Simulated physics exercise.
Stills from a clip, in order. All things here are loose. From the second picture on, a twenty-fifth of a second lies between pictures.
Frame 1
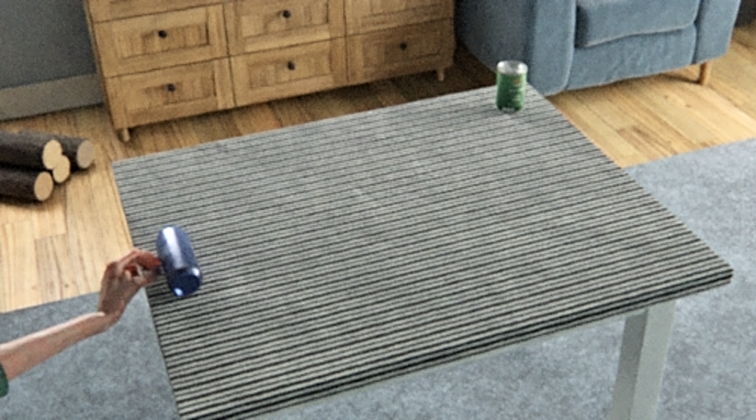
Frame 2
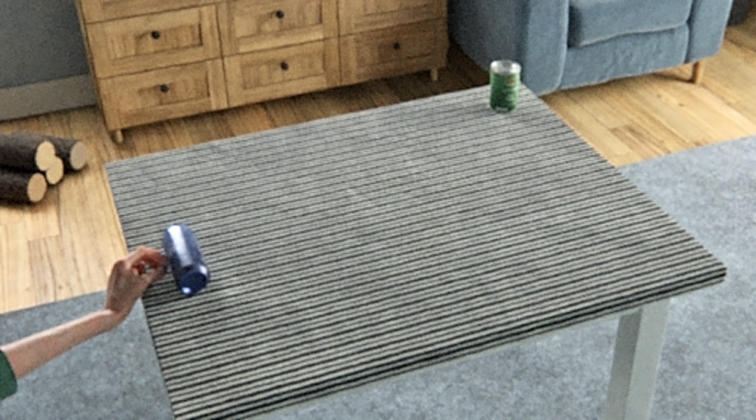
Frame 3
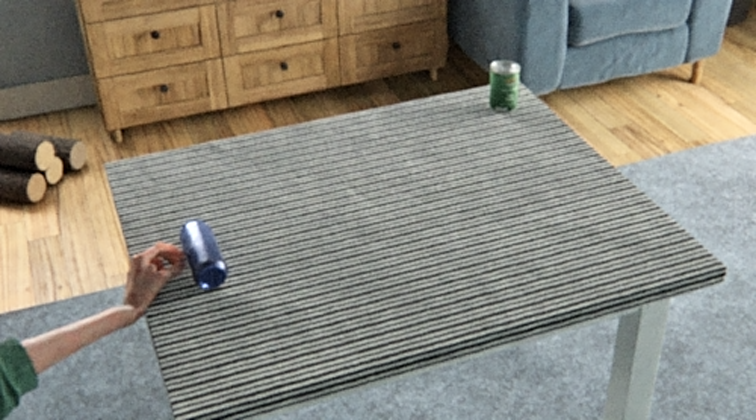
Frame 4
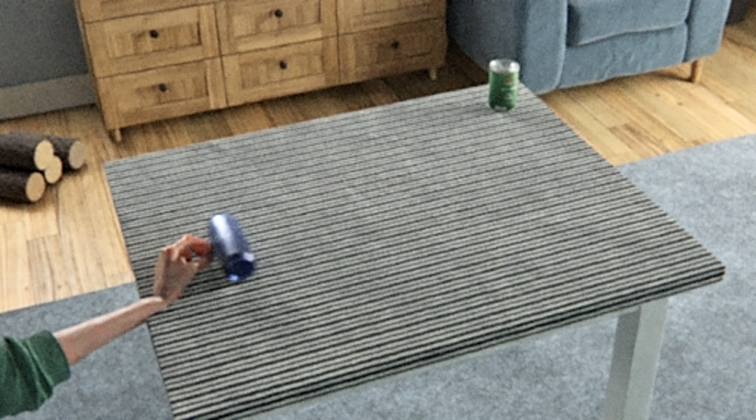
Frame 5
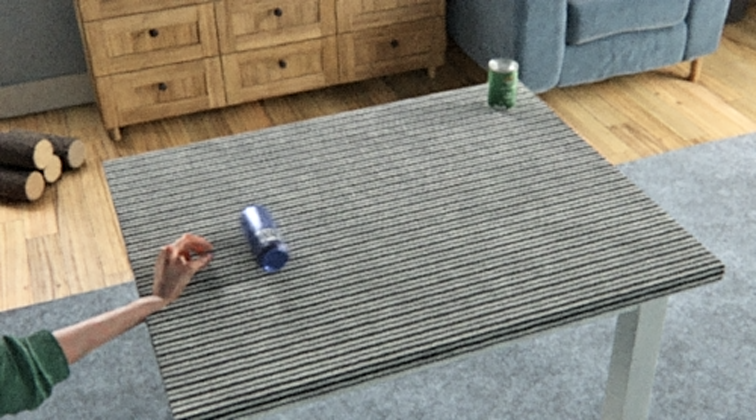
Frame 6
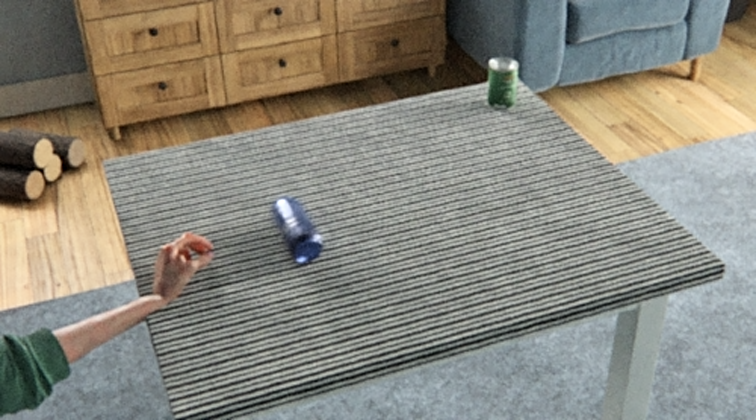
A blue can, pushed by a hand, rolls rightward across a striped table after release.
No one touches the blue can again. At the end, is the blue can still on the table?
No.
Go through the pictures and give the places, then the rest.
Under the hand; blue can (179, 261), in the first frame.
Under the hand; blue can (185, 259), in the second frame.
Under the hand; blue can (204, 254), in the third frame.
Blue can (231, 247), in the fourth frame.
Blue can (264, 238) moved about its own width, in the fifth frame.
Blue can (297, 229) moved well along, in the sixth frame.
Then, 0.30 s later than the last frame, blue can moved well along near (513, 178).
Then, 0.70 s later than the last frame, blue can now off the table.
Then, 1.10 s later than the last frame, things are still on the move.
When it is over, off the table, blue can.
